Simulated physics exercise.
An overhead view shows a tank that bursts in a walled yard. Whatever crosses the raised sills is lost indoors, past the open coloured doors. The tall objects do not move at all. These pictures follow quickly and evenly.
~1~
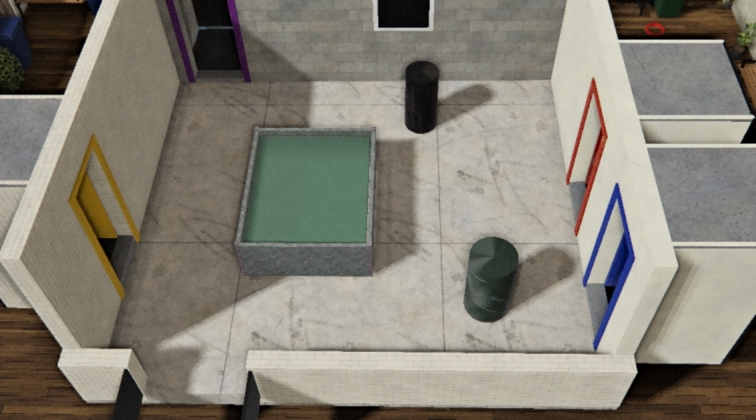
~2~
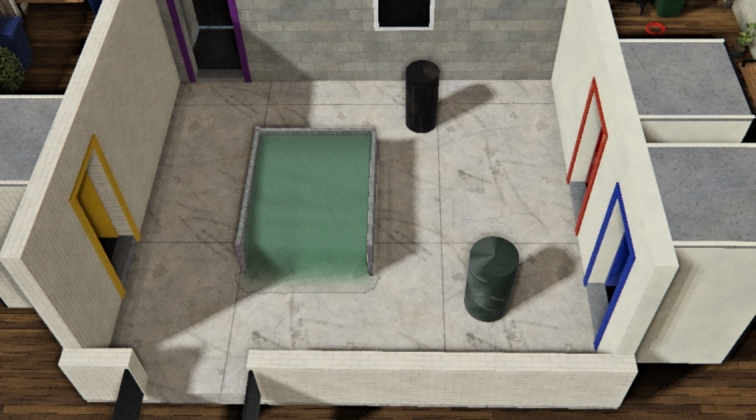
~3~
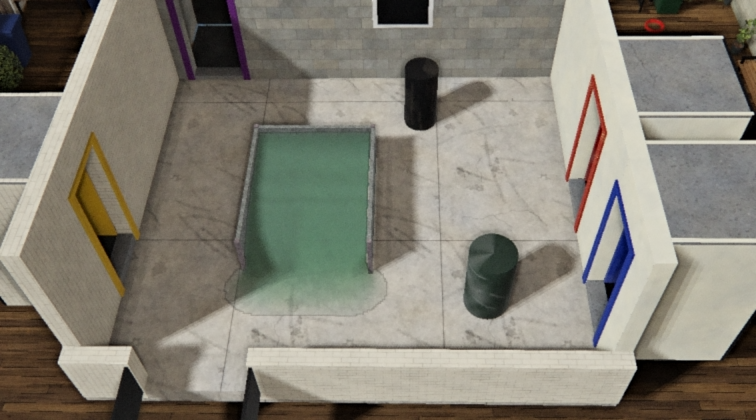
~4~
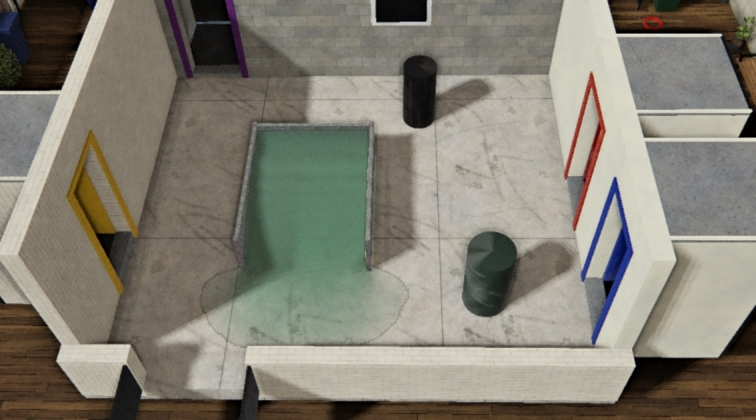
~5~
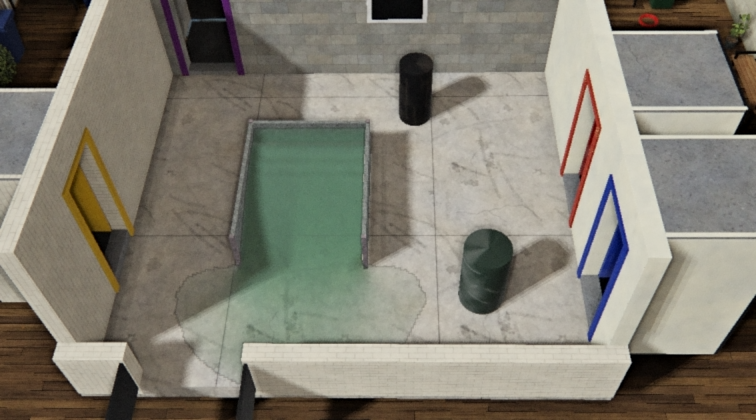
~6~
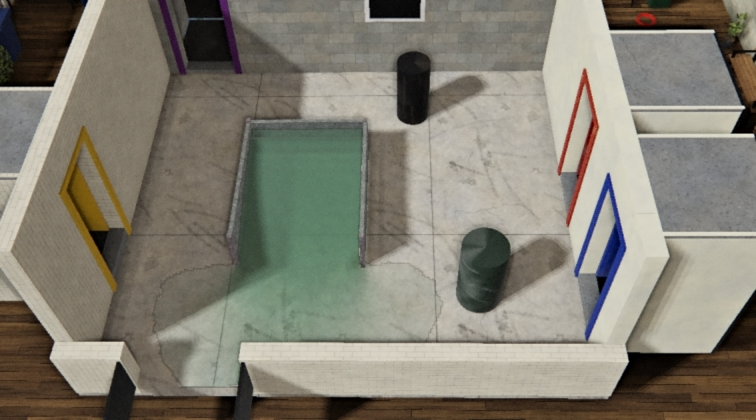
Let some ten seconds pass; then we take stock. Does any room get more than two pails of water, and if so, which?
At the end, purple door: Not over the line on that one. Blue door: Over the line on that one. Yellow door: Not over the line on that one. Red door: Not over the line on that one.
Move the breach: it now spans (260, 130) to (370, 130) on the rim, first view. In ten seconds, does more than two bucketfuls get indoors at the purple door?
Lab note: Purple door, above the mark.
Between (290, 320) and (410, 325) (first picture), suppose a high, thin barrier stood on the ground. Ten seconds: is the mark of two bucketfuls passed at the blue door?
Taken separately, blue falls below the limit.
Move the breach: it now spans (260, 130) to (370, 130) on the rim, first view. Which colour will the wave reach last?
Answer: The blue-painted one.
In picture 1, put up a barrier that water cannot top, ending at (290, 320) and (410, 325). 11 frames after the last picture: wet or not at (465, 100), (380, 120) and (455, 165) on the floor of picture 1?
Results in order: Bone-dry / bone-dry / bone-dry.
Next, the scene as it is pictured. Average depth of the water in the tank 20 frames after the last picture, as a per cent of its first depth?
Some 18 per cent.
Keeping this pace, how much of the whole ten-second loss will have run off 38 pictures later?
Approximately 85 in a hundred, I think.
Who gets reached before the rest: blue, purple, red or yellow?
Go with the blue door.
A moment on, water covers 20 % of the floor; the purple door not reached, the blue door not reached, the yellow door not reached, the red door not reached.
Next, water covers 25 % of the floor; the purple door not reached, the blue door wet at the sill, nothing in, the yellow door not reached, the red door not reached.
Then, water covers 45 % of the floor; the purple door not reached, the blue door over two buckets in, the yellow door wet at the sill, nothing in, the red door wet at the sill, nothing in.
Later, water covers 85 % of the floor; the purple door wet at the sill, nothing in, the blue door far over two buckets in, the yellow door wet at the sill, nothing in, the red door wet at the sill, nothing in.
In the end, water covers 100 % of the floor; the purple door wet at the sill, nothing in, the blue door far over two buckets in, the yellow door wet at the sill, nothing in, the red door wet at the sill, nothing in.
